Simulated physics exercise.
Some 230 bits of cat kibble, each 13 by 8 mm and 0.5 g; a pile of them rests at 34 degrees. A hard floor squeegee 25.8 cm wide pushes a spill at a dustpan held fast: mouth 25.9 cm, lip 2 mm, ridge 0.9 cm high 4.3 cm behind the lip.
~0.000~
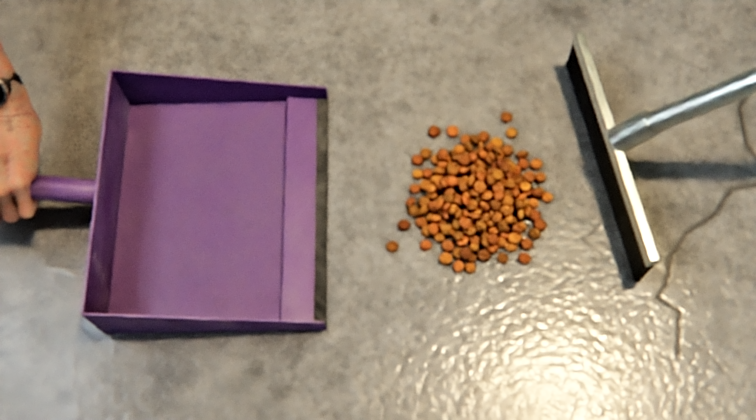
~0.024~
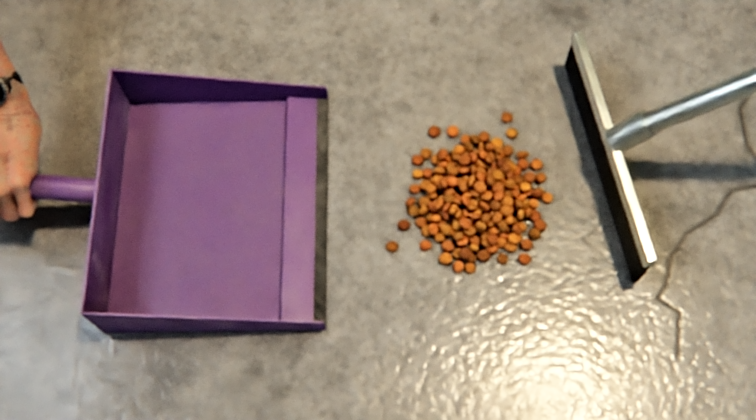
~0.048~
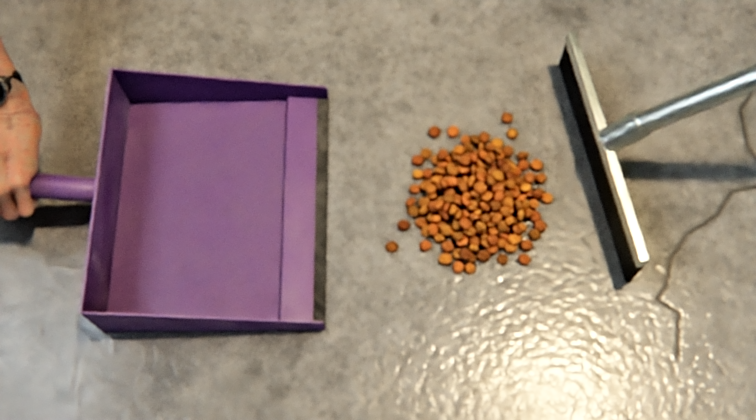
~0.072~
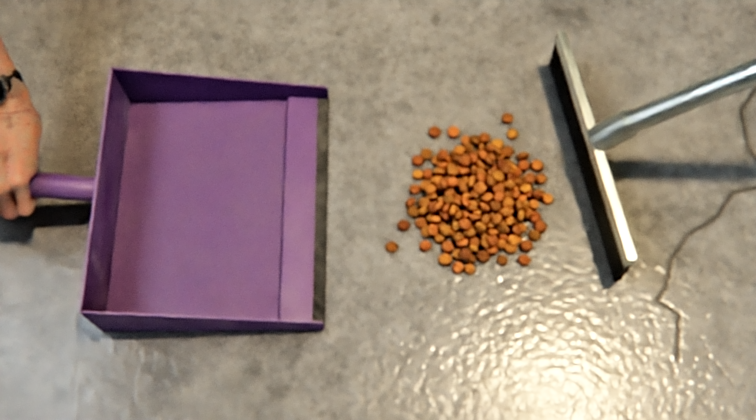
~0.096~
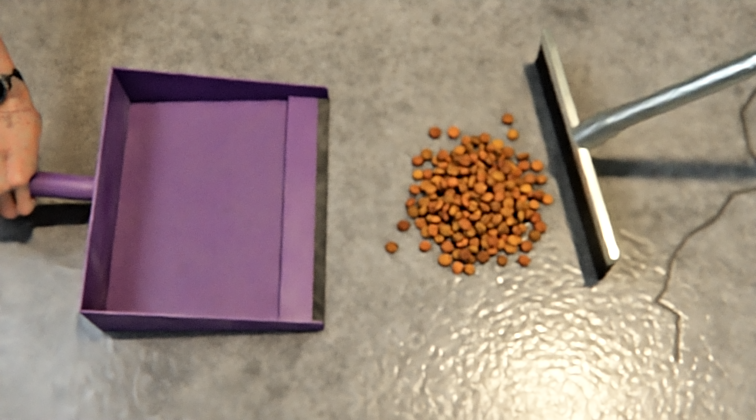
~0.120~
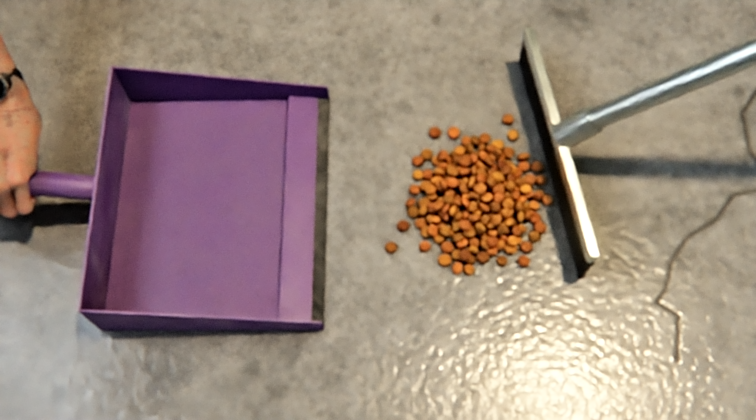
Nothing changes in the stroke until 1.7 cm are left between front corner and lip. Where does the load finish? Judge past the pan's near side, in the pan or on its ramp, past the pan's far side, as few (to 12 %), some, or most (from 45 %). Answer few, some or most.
Near side few, pan some, far side few.
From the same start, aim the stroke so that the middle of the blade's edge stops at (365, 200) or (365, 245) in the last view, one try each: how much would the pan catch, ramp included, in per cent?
About 35 and 45 per cent.
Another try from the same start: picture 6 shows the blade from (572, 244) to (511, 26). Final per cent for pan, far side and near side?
Pan 30, far 5, near 0.
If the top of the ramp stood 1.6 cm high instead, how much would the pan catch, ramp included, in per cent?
In that case some 15 per cent.
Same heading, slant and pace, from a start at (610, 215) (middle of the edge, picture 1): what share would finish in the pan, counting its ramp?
About 40 per cent.
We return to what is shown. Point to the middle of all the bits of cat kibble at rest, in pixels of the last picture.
Near (338, 198).
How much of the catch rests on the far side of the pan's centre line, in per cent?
Some 70 per cent.
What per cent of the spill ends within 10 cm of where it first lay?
About 10 per cent.
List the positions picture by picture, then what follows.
Blade from (651, 261) to (578, 41), moved 0.0 cm, 0 of the pieces shifted so far; middle of the pieces at (477, 198); pan at (203, 210), in the first frame.
Blade from (648, 261) to (577, 41), moved 0.2 cm, 0 of the pieces shifted so far; middle of the pieces at (477, 199), in the second frame.
Blade from (641, 261) to (571, 41), moved 0.9 cm, 0 of the pieces shifted so far; middle of the pieces at (477, 199), in the third frame.
Blade from (629, 261) to (560, 40), moved 2.1 cm, 0 of the pieces shifted so far; middle of the pieces at (477, 199), in the fourth frame.
Blade from (612, 259) to (546, 39), moved 3.7 cm, 0 of the pieces shifted so far; middle of the pieces at (477, 200), in the fifth frame.
Blade from (592, 257) to (528, 37), moved 5.6 cm, 0 of the pieces shifted so far; middle of the pieces at (477, 200); pan at (202, 208). The blade's pace is about 0.80 m/s, heading 9 degrees away from the viewer's side, in the sixth frame.
After 0.25 s, middle of the blade 13 cm from the lip; 0 % over the lip, far side 0 %, near side 0 %.
Then, at 0.34 s, middle of the blade 6 cm from the lip; 0 % over the lip, far side 0 %, near side 0 %.
Then, at 0.57 s, middle of the blade 4 cm from the lip; 25 % over the lip, far side 5 %, near side 0 %.
In the end, at 1.1 s, near side 0 %, pan 25 %, far side 5 %, in front of the lip or behind the blade 70 %.
